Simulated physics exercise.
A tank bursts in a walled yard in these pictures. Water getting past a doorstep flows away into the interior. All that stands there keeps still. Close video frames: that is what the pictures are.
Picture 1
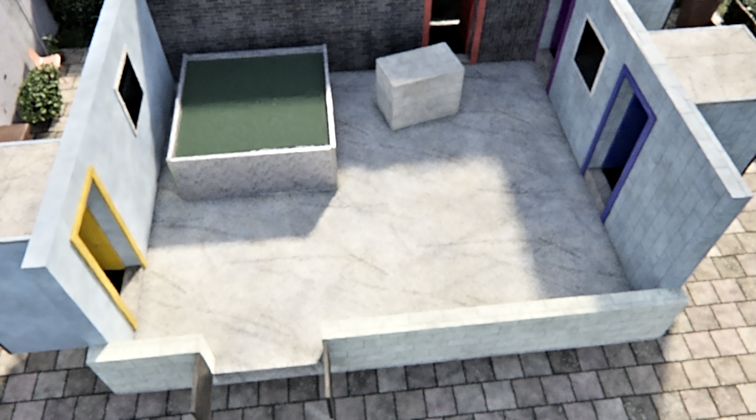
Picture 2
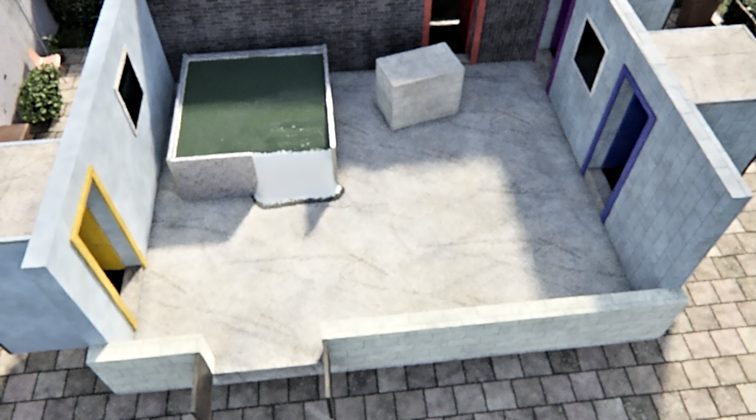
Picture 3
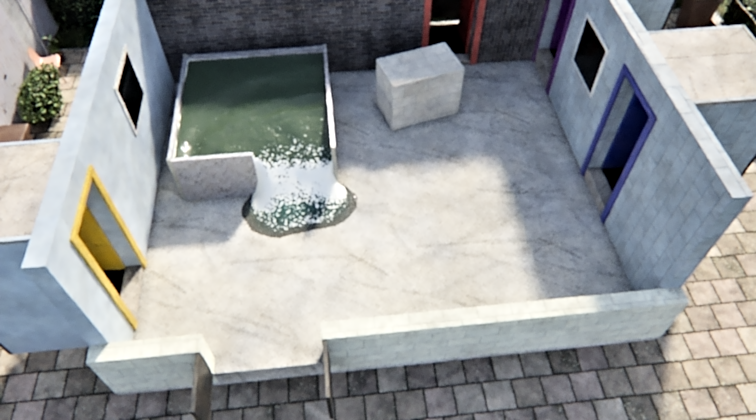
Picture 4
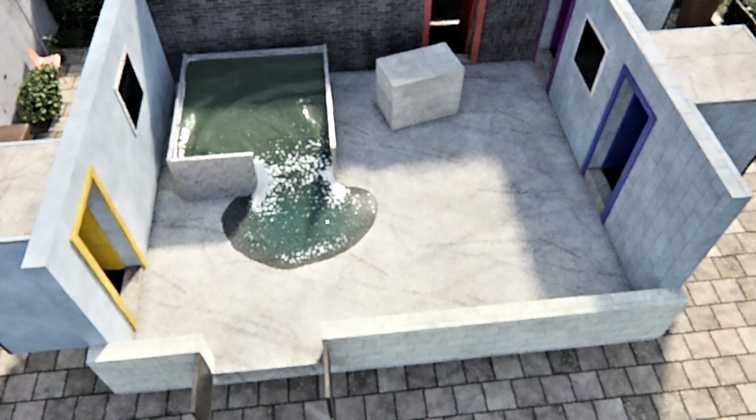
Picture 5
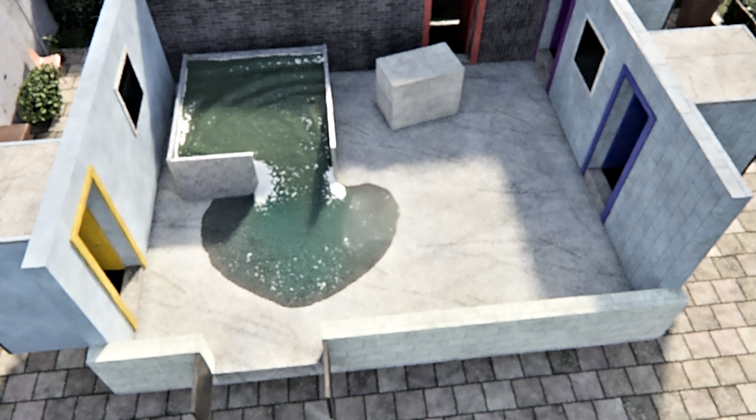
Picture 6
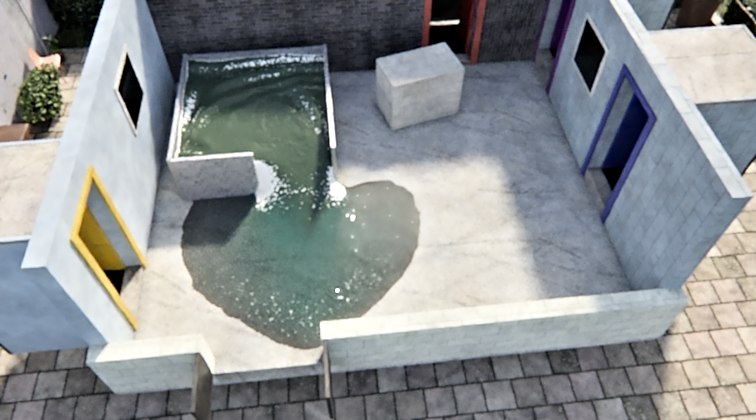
The video shows a walled yard with a still, green-filled tank whose front wall opens at its right part, releasing foamy water that pours out and spreads in a widening pool across the pale floor toward the low front wall.
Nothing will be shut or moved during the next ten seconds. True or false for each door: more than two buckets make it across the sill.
Purple door: False; red door: True; yellow door: False; blue door: False.
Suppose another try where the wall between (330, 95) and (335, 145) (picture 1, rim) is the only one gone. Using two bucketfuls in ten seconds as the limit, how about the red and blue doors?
In brief, the red door goes past the mark; the blue door goes past the mark.
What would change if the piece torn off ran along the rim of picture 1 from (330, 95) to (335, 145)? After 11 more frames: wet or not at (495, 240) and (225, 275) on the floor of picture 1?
Soaked, Still dry.
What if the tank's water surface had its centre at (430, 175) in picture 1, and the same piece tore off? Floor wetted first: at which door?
It would be the door marked blue.
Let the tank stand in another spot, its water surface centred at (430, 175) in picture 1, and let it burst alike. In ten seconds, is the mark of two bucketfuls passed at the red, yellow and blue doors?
My take: Red overshoots; yellow overshoots; blue stays within the limit.
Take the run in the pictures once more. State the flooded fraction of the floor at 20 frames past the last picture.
Close to 55 %.
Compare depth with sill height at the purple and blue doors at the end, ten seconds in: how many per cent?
The first sits near 50 in a hundred and the second near 50 in a hundred.
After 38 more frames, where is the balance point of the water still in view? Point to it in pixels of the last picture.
Close to (372, 186).
A moment on, water covers 35 % of the floor; the purple door not reached, the red door not reached, the yellow door wet at the sill, nothing in, the blue door not reached.
Next, water covers 45 % of the floor; the purple door not reached, the red door not reached, the yellow door wet at the sill, nothing in, the blue door not reached.
Then, water covers 55 % of the floor; the purple door not reached, the red door not reached, the yellow door wet at the sill, nothing in, the blue door wet at the sill, nothing in.
Later, water covers 85 % of the floor; the purple door wet at the sill, nothing in, the red door over two buckets in, the yellow door wet at the sill, nothing in, the blue door wet at the sill, nothing in.
In the end, water covers 100 % of the floor; the purple door wet at the sill, nothing in, the red door far over two buckets in, the yellow door wet at the sill, nothing in, the blue door wet at the sill, nothing in.
